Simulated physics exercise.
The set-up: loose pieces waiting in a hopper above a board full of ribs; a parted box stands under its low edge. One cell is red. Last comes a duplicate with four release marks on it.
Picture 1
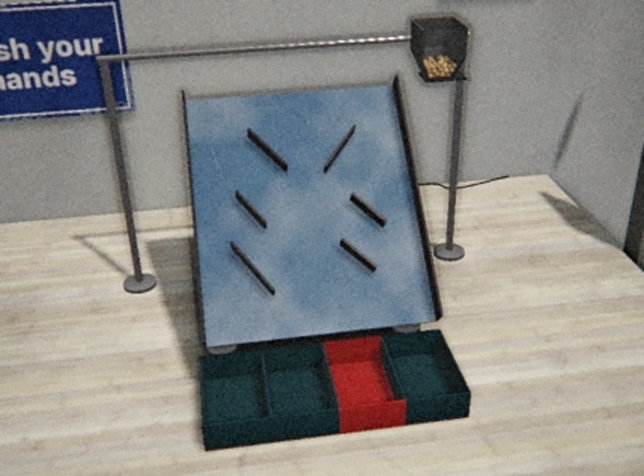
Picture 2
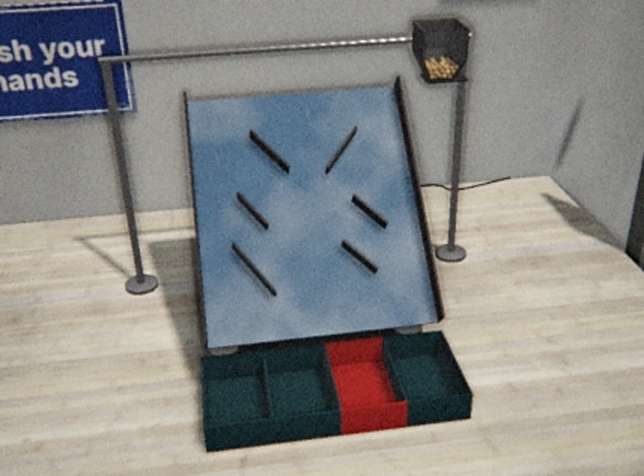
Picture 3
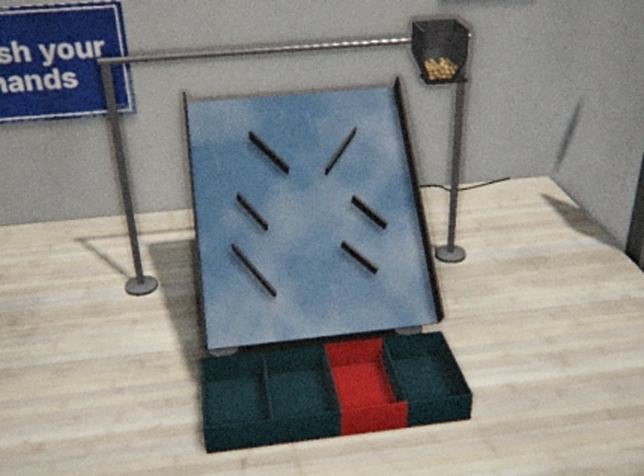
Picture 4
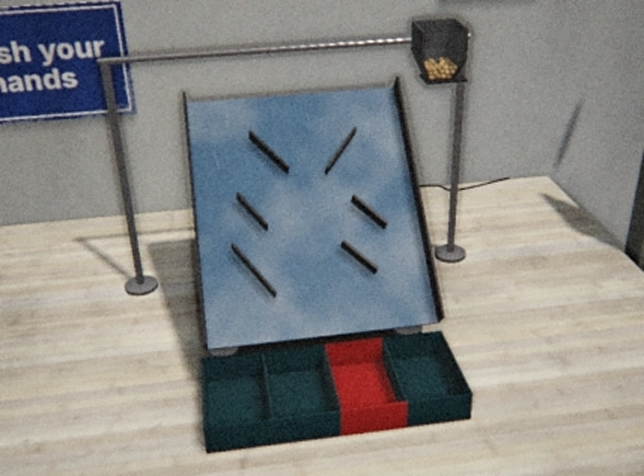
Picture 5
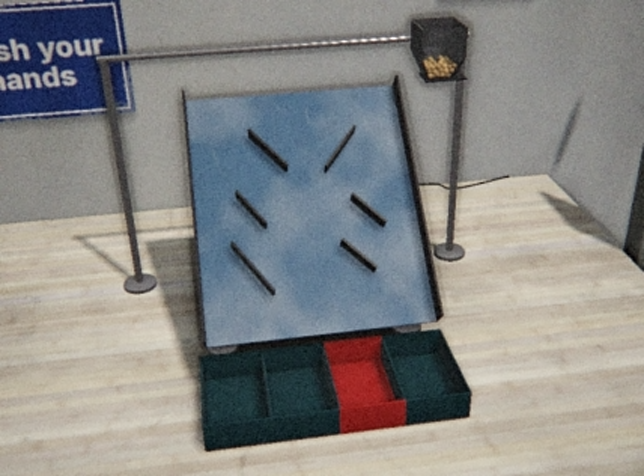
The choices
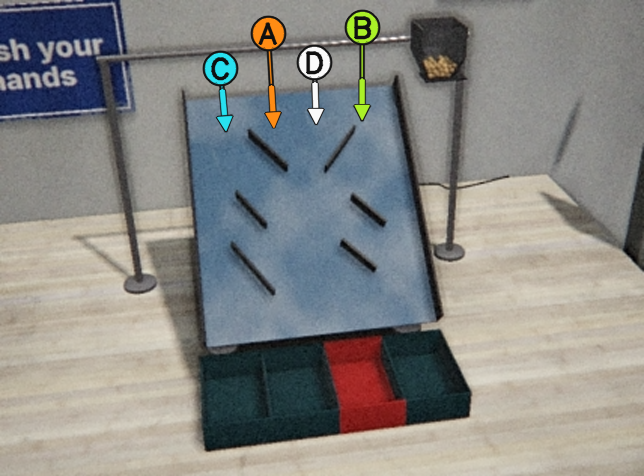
At the start, a dark hopper holding small tan pieces sits at the upper right, above a tilted blue board with six dark ribs and a four-part box at its foot, one cell red. The pieces stay in the hopper and nothing on the board moves; only the view shifts very slightly.
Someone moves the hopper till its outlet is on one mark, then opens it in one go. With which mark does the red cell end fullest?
A.
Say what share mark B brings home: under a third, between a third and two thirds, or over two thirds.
It is under a third.
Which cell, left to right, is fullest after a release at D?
It is the second one.
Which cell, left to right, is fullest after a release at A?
The third from the left.
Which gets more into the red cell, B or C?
That is mark C.
On the marked copy, mark A meets the board at (273, 121); mark B meets the board at (362, 114); mark C meets the board at (225, 125); mark D meets the board at (316, 118).
Choosing A, most in the red cell, about a quarter in other cells, a stray few outside the box.
Choosing B, a stray few in the red cell, nearly all in other cells.
Choosing C, about a third in the red cell, about two thirds in other cells, a stray few outside the box.
Choosing D, a small part in the red cell, nearly all in other cells.
